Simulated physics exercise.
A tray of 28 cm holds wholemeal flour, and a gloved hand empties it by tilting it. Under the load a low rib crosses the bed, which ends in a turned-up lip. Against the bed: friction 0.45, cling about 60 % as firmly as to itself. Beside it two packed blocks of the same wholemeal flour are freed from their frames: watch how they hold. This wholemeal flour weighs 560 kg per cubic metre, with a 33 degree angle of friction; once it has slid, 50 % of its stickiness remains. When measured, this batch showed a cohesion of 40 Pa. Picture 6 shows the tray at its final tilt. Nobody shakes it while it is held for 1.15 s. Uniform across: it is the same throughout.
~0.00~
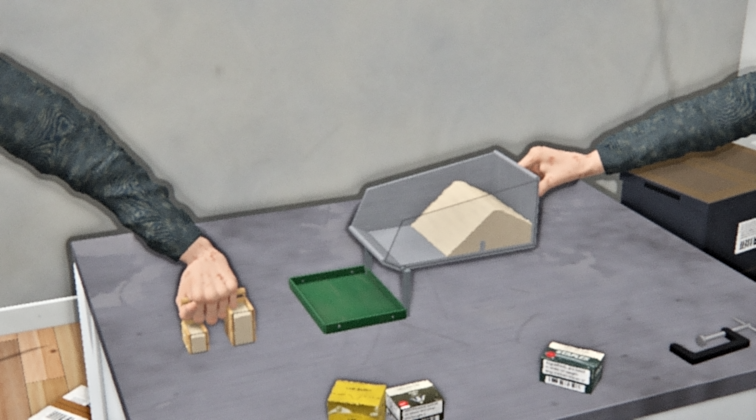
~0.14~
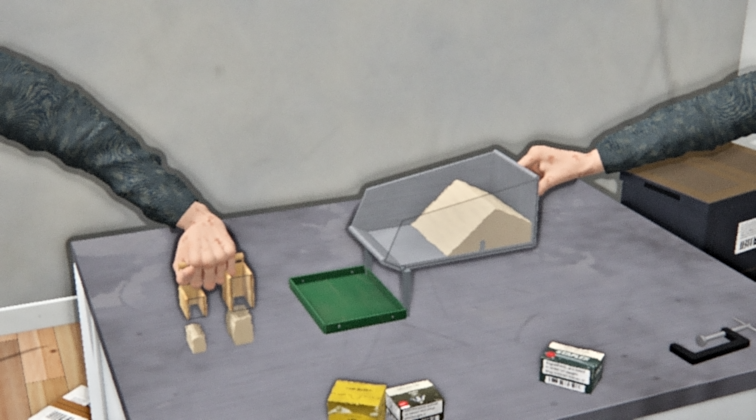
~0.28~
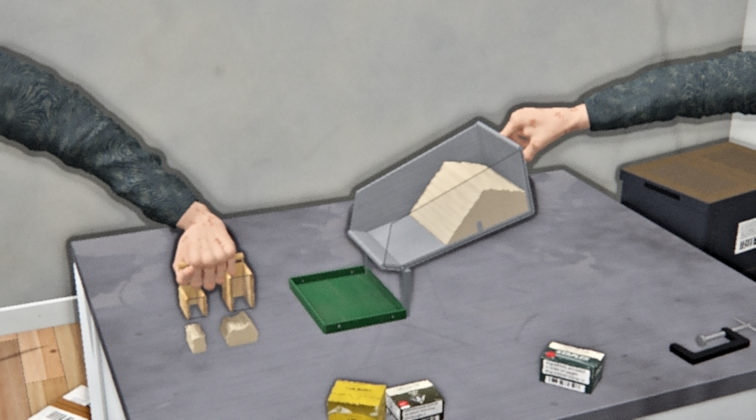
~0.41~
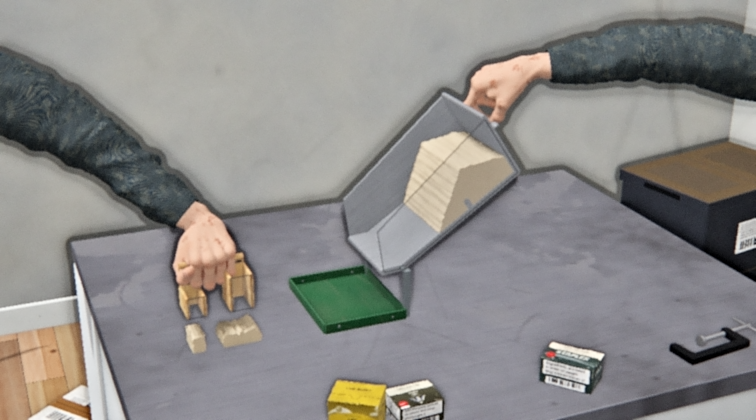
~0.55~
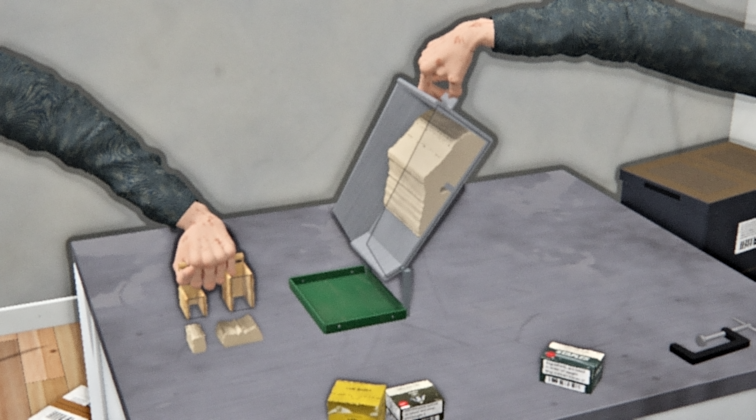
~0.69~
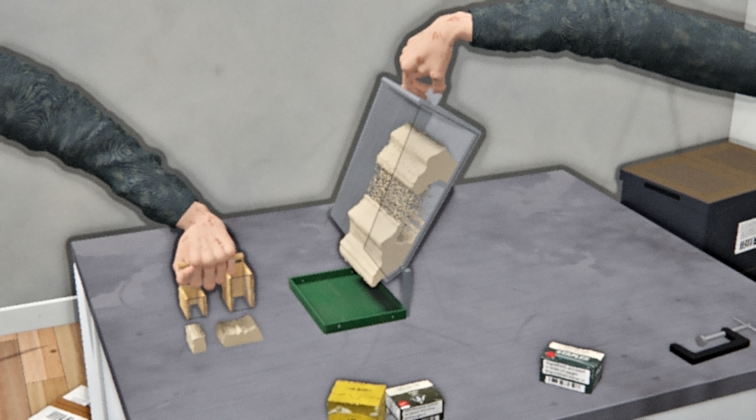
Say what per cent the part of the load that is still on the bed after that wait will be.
Roughly 11 out of 100.
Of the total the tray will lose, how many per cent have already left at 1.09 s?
Estimate: Near 100 %.
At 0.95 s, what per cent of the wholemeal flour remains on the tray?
20 per cent.
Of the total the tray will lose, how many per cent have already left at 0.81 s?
I'd say near 50 per cent.
After 0.81 s, the tilt is 59 degrees and 52 % is on the bed.
After 0.95 s, the tilt is 59 degrees and 20 % is on the bed.
After 1.09 s, the tilt is 59 degrees and 11 % is on the bed.
After 1.23 s, the tilt is 59 degrees and 11 % is on the bed.
After 1.80 s, the tilt is 59 degrees and 11 % is on the bed.
